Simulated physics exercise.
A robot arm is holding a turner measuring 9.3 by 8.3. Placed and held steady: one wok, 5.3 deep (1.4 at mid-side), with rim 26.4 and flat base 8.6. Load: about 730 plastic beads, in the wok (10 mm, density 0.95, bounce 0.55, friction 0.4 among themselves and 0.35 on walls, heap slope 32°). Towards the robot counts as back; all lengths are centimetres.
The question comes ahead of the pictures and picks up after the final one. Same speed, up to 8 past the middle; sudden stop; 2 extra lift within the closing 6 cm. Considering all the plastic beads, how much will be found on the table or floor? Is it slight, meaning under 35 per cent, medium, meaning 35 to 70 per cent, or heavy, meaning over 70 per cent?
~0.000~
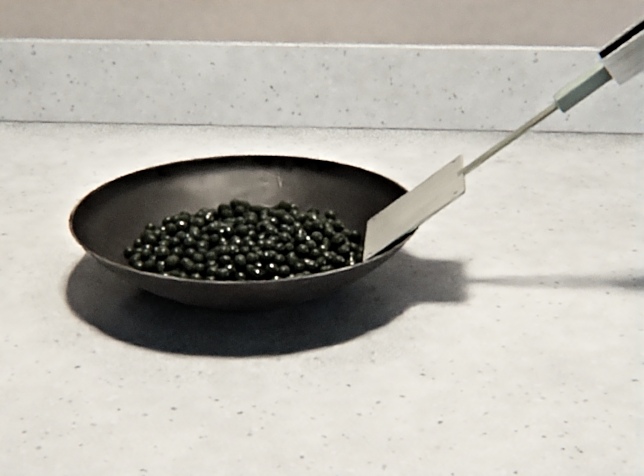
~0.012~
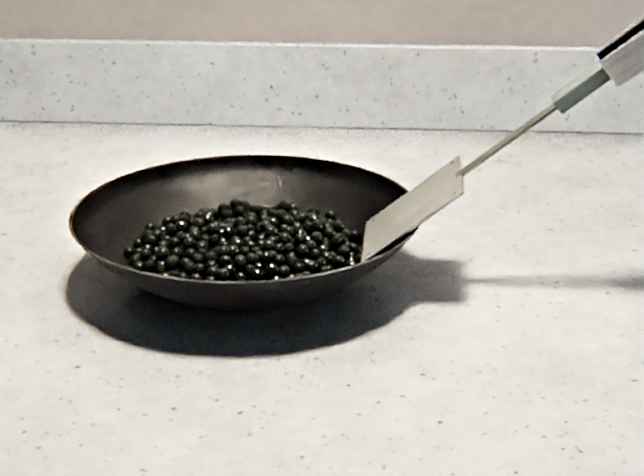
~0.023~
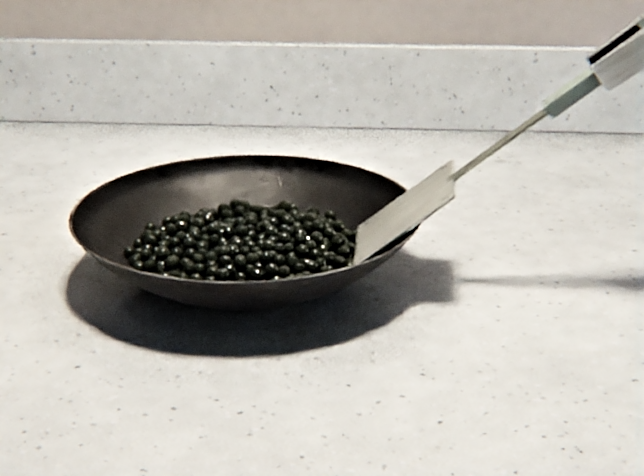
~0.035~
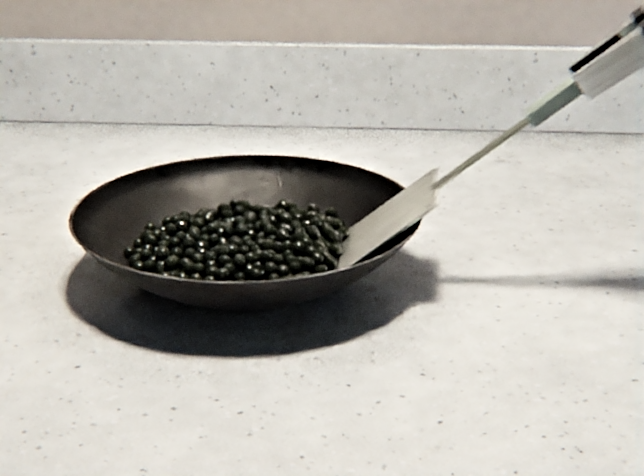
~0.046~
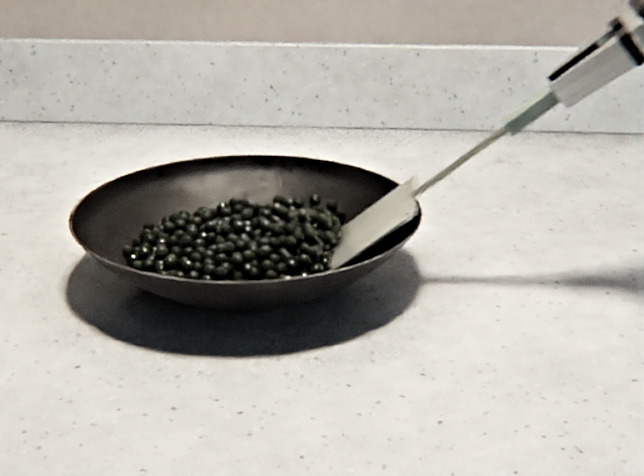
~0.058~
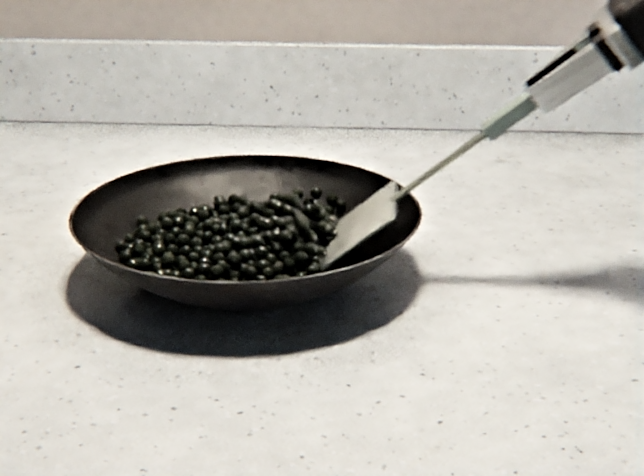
It is medium, from 35 to 70 per cent.
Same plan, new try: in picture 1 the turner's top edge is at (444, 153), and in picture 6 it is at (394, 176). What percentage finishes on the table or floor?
About 40 per cent.
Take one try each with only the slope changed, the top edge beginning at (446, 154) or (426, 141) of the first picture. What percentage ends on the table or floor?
Close to 45 and 50 percent respectively.
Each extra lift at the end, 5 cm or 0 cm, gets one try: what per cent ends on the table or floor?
Close to 40 and 40 percent respectively.
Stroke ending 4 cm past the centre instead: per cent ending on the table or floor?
That would be something like 15 in a hundred.
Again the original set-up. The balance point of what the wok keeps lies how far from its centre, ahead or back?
Forward offset: Roughly 2.5 cm.
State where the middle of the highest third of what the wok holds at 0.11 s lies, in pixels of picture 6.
I'd say close to (210, 217).
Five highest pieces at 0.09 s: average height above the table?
About 7 centimetres.
After 0.09 s, sloping 39°, highest piece 9 above the table; 733 in the wok.
After 0.11 s, sloping 39°, highest piece 11 above the table; 732 in the wok, 1 on the blade or in flight.
After 0.33 s, sloping 39°, highest piece 17 above the table; 410 in the wok, 131 on the table or floor, 192 on the blade or in flight.
After 1.38 s, sloping 39°, highest piece 4 above the table; 410 in the wok, 323 on the table or floor.
At rest, 410 in the wok, 323 on the table or floor. That is 44 % on the table or floor.
